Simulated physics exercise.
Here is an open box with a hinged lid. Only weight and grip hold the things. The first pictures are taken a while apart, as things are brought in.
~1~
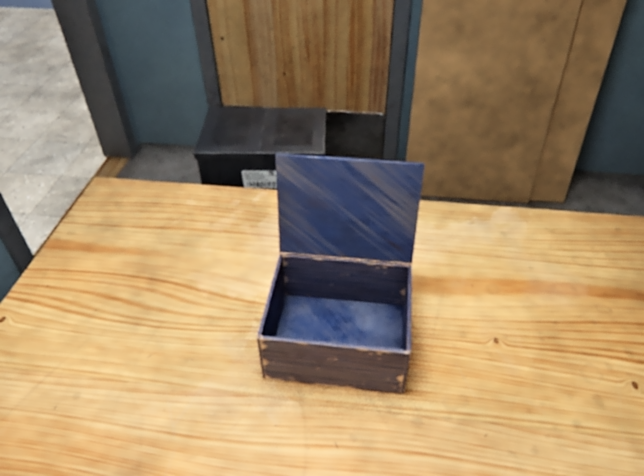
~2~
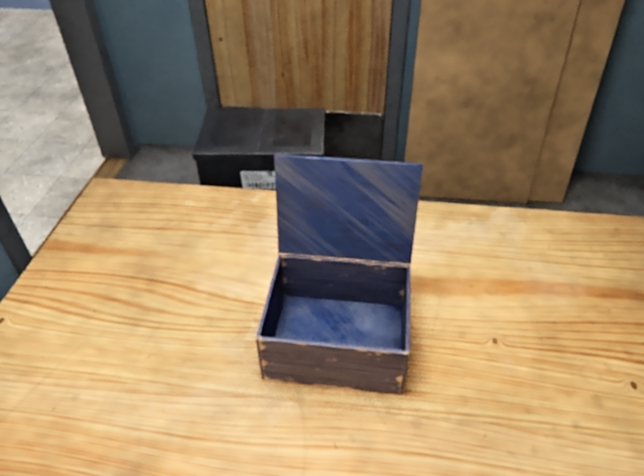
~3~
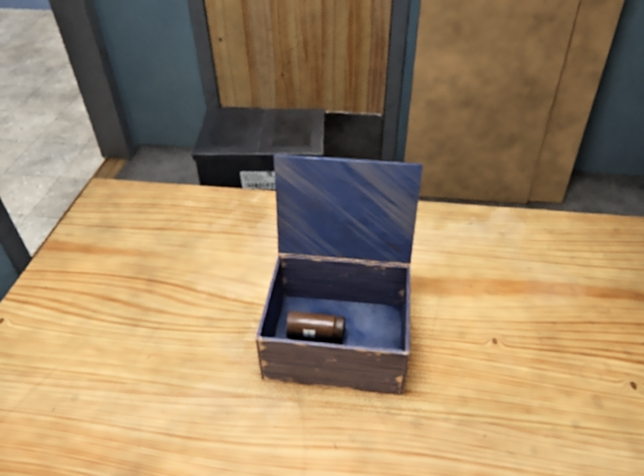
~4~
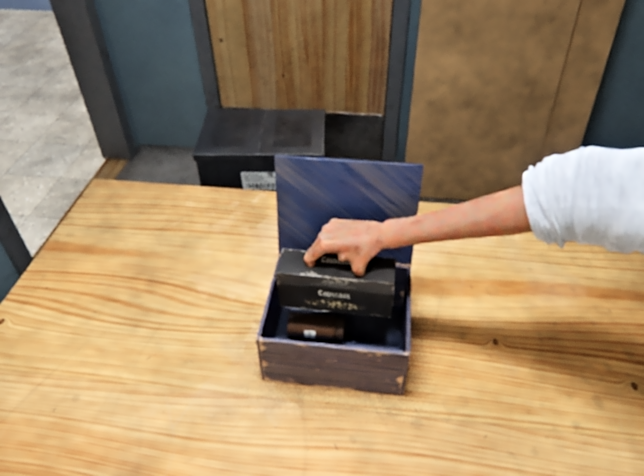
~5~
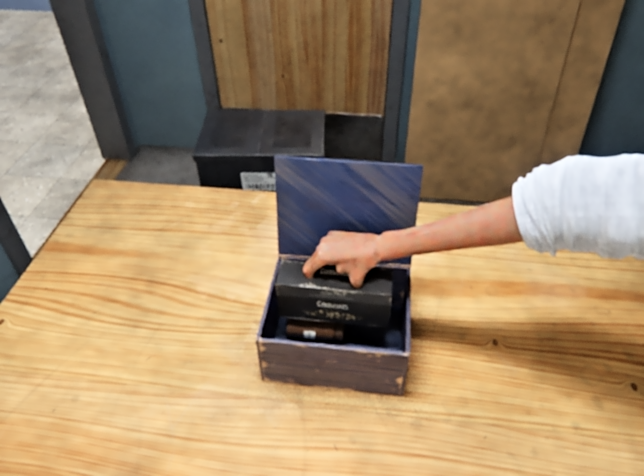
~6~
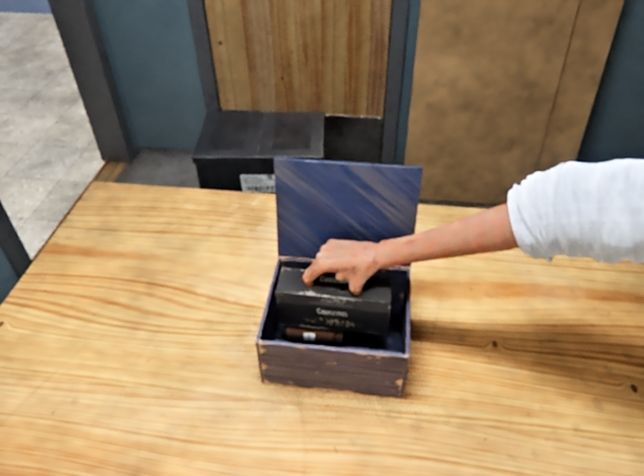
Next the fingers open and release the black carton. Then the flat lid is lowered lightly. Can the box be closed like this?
In the end the lid sits on the rim.
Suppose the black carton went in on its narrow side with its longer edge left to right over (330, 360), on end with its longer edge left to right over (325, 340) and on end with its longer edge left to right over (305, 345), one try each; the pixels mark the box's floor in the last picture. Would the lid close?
First, it closes; second, it will not close; third, it stays ajar.
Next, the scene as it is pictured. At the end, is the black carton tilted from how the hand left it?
The black carton ends up tilted.
Then, 1.00 s later than the last frame, lid starting down; black carton on its side near (337, 313); brown shaker moved well along.
Then, 1.80 s later than the last frame, lid 43° above the rim; black carton on its side near (337, 313); brown shaker moved about its own width.
When it is over, lid shut; lying over in the box, black carton; moved from the start, brown shaker. End places, in pixels of the last picture, black carton near (337, 313).
